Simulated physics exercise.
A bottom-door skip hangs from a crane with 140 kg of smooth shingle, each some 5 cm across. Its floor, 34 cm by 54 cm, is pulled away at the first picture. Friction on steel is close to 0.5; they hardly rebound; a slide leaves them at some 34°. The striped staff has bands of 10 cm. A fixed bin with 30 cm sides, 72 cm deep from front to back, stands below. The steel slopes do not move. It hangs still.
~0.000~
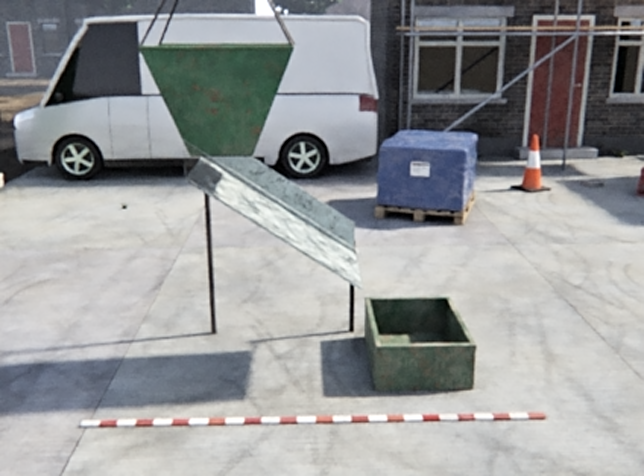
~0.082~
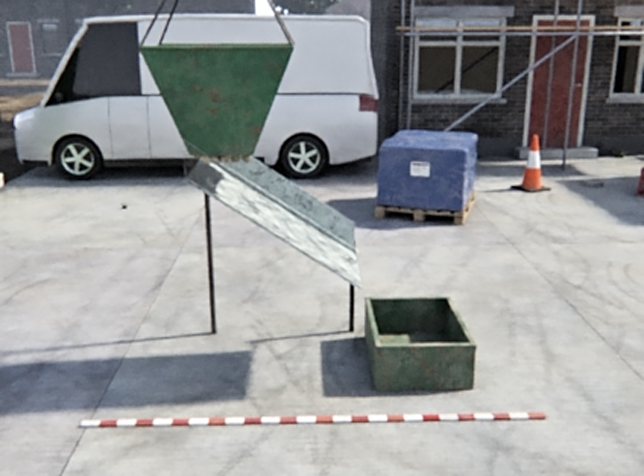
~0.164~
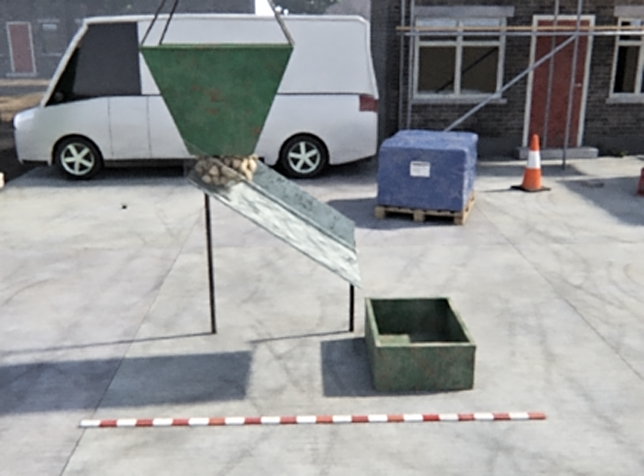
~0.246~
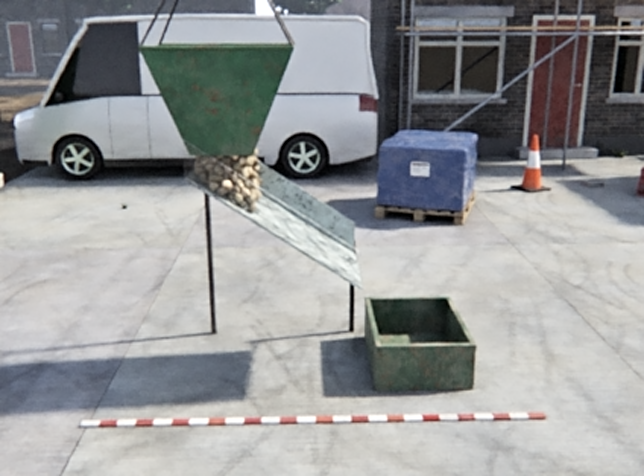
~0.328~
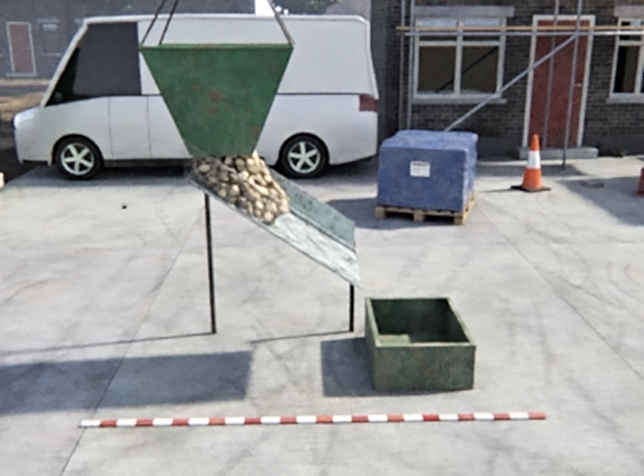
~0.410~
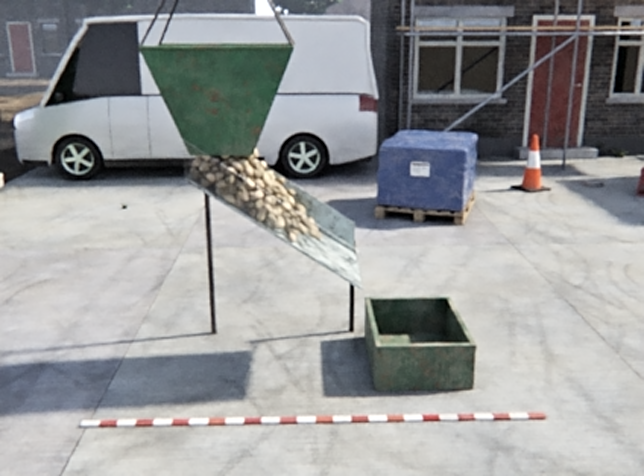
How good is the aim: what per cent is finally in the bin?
About 98 per cent.
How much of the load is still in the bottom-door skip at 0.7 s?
It holds some 0 per cent.
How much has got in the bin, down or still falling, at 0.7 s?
Some 5 per cent.
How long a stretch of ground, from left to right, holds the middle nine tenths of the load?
About 50 cm.
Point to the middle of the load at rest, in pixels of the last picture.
Near (422, 338).
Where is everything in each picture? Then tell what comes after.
The outlet is at (221, 146); nothing has dropped yet, in the first frame.
The outlet is at (221, 146); 6 % is out, in the second frame.
Outlet at (221, 146), the stream shows down to (230, 175); 81 % still inside, in the third frame.
Outlet at (221, 146), the stream shows down to (254, 200); 65 % still inside, in the fourth frame.
Outlet at (221, 146), the stream shows down to (274, 212); 51 % still inside, in the fifth frame.
Outlet at (221, 146), the stream shows down to (311, 229); 37 % still inside, in the sixth frame.
After 0.7 s, 2 % in the bottom-door skip, 85 % on the steel, 6 % falling or lying left of the bin, 7 % falling or lying in the bin; the stones farthest right are at (425, 327).
After 1.1 s, 0 % in the bottom-door skip, 44 % on the steel, 6 % falling or lying left of the bin, 50 % falling or lying in the bin; the stones farthest right are at (457, 337).
After 1.7 s, 0 % in the bottom-door skip, 1 % falling or lying left of the bin, 98 % falling or lying in the bin, 1 % falling or lying beside or right of the bin; the stones farthest right are at (499, 339).
After 2.6 s, 0 % in the bottom-door skip, 98 % falling or lying in the bin, 1 % falling or lying beside or right of the bin; the stones farthest right are at (538, 350).
After 4.5 s, 0 % in the bottom-door skip, 98 % in the bin, 1 % beside or right of the bin; the stones farthest right are at (538, 350).
